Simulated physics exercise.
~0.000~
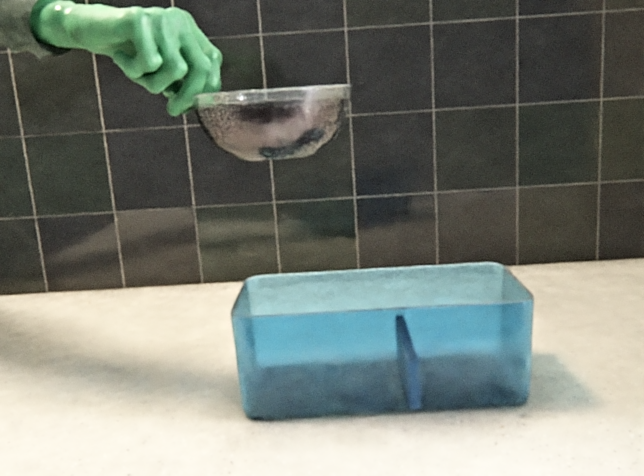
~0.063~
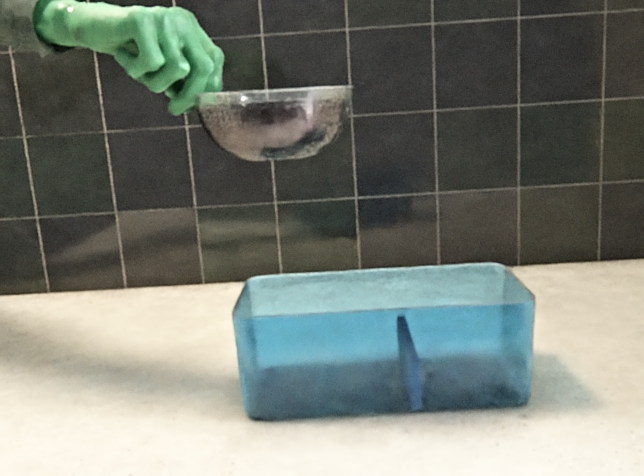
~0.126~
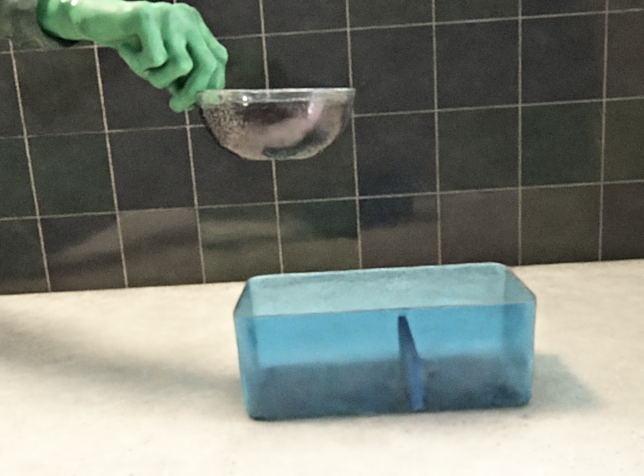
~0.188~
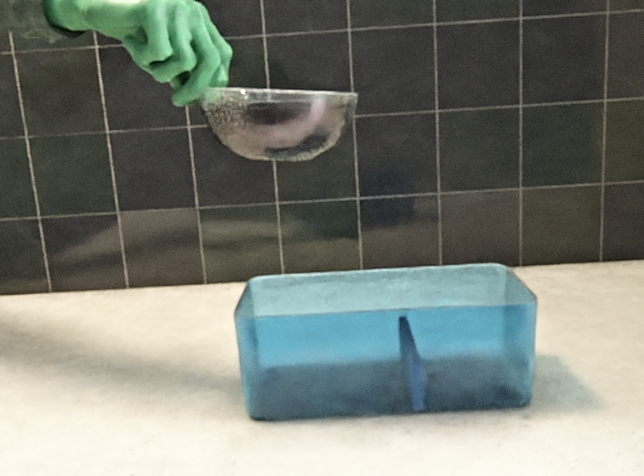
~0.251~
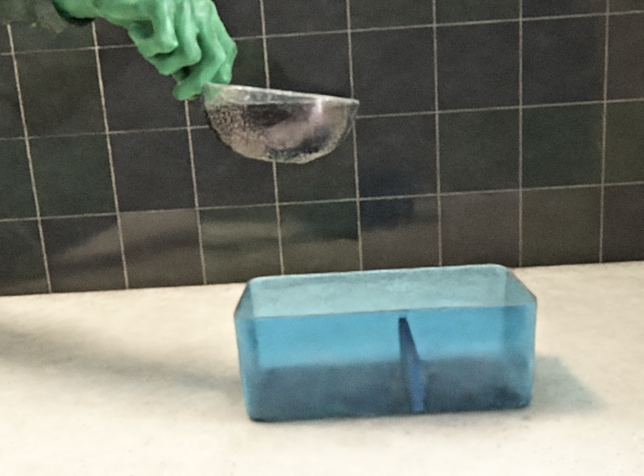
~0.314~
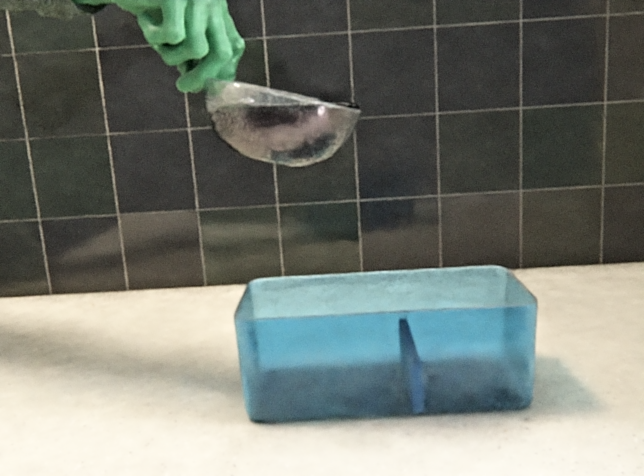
A green-gloved hand holds a clear round bowl nearly level above a blue, see-through oblong basin with a low dividing wall, set on a pale counter before dark tiles. The hand turns and leans the bowl to the right, slowly at first and then more steeply, its right rim dipping while the basin stays still.
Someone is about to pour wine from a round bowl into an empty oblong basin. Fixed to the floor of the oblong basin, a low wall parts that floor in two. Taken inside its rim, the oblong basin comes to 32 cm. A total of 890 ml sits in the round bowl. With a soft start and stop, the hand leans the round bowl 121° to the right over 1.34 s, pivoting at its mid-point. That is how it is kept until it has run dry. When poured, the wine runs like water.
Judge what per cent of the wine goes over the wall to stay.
73 percent, roughly.
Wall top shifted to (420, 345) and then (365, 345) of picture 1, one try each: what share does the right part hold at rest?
Respectively 60 and 90 %.
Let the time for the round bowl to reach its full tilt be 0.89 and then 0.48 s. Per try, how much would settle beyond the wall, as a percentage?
Some 55 and 40 per cent, in that order.
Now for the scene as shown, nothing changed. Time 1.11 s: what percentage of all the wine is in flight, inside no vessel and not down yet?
I'd put it at about 2 per cent of the liquid.
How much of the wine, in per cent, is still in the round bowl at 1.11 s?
Some 0 per cent.
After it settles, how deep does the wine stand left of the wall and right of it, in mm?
On the left it stands about 8 mm, on the right about 38 mm.
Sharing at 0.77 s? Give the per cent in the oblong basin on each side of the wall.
About 2 left, about 34 right.
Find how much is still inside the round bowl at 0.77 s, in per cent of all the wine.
Remaining: Near 22 % of the total.
After 0.77 s the tilt is 75° and 22 per cent is still to pour, 2 is left of the wall and 34 right of it.
After 1.11 s the tilt is 112° and 0 per cent is still to pour, 24 is left of the wall and 73 right of it.
After 1.46 s the tilt is 121° and 0 per cent is still to pour, 25 is left of the wall and 73 right of it.
After 1.84 s the tilt is 121° and 0 per cent is still to pour, 25 is left of the wall and 73 right of it.
In the end 25 per cent lies left of the wall, 73 right of it and 1 outside.
